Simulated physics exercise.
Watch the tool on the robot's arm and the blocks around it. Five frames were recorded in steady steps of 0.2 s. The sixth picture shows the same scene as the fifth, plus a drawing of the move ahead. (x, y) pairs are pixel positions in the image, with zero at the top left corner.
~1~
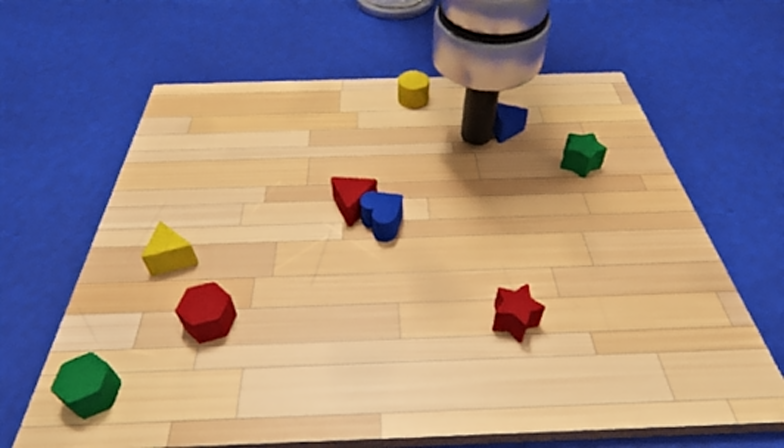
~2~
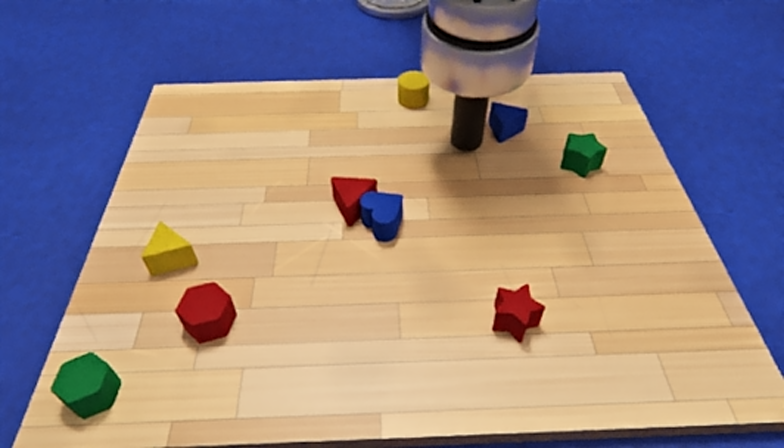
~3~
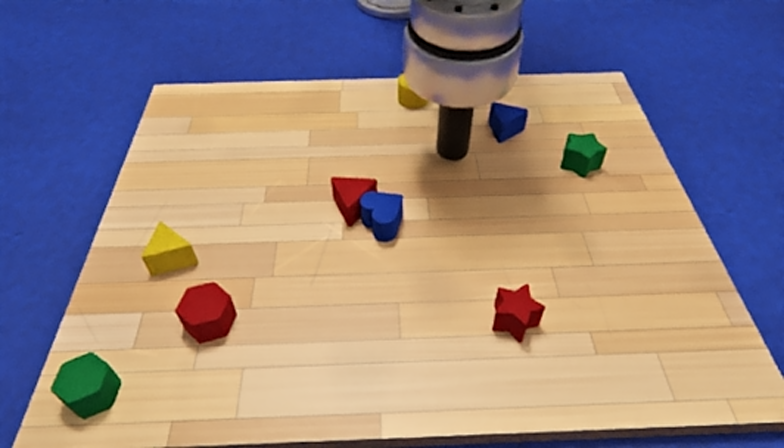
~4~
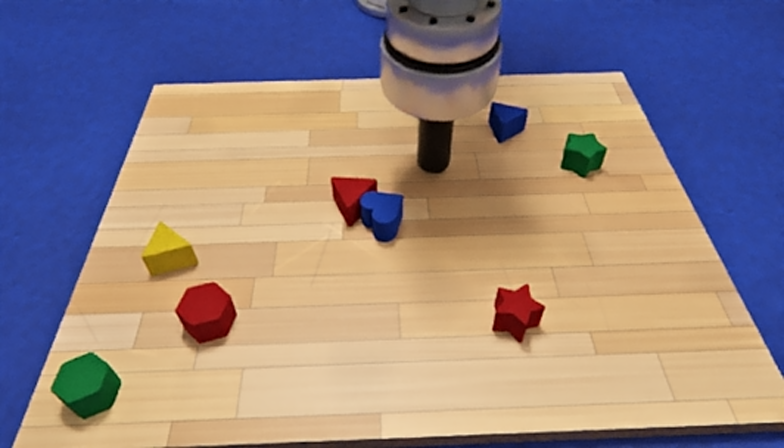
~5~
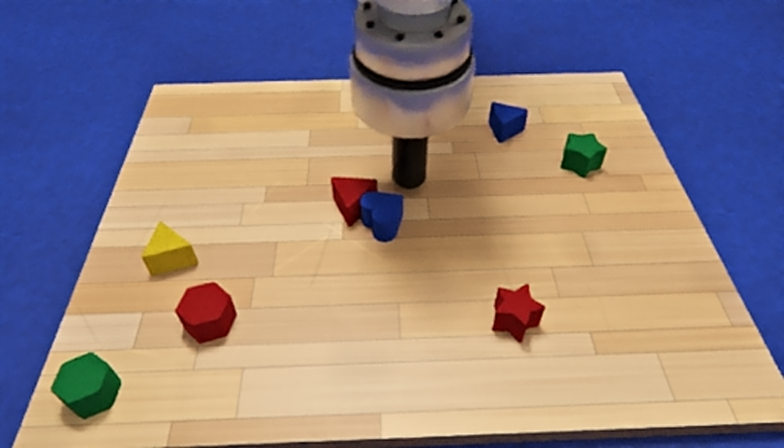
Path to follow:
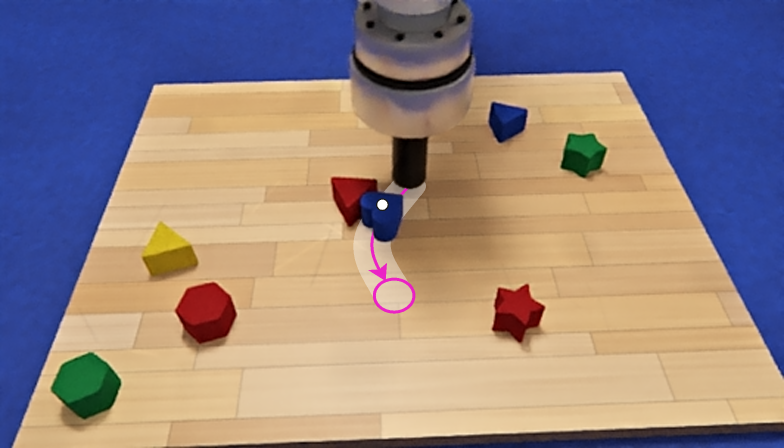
At first, a robot arm's dark tool stands beside a blue triangular block near the back of a wooden board scattered with colourful blocks. The arm then moves left and toward the viewer, passing in front of the yellow block, and nears the touching red triangle and blue heart while every block stays still.
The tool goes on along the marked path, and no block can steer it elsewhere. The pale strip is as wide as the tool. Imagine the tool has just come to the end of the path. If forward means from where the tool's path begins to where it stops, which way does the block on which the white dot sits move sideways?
Taking start-to-end as forward, the block's sideways shift goes to the right.
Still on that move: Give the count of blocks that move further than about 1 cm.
This push will displace one block.
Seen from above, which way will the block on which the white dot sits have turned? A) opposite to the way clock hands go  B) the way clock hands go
My pick is B.
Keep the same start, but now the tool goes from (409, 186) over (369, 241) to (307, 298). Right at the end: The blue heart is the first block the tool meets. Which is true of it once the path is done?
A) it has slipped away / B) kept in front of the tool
B.
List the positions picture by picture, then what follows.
The first picture shows tip of the tool (476, 136), middles of tops, red triangular block (352, 187), blue heart (382, 205).
The second picture shows tool (466, 142), nothing pushed.
The third picture shows tool (452, 151), nothing pushed.
The fourth picture shows tool (433, 163), nothing pushed.
The fifth picture shows tool (409, 178), red triangular block (352, 187), blue heart (382, 205).
The line goes from (409, 186) through (383, 216) and (373, 254) to (394, 295); the dot is on the blue heart.
What follows on the original path. One third of the way, tool (382, 210); blue heart (367, 223).
Two thirds of the way, tool (373, 248); blue heart (346, 258), turned 40° clockwise.
At the end, tool (394, 288); red triangular block unmoved; blue heart (343, 265), turned 55° clockwise.
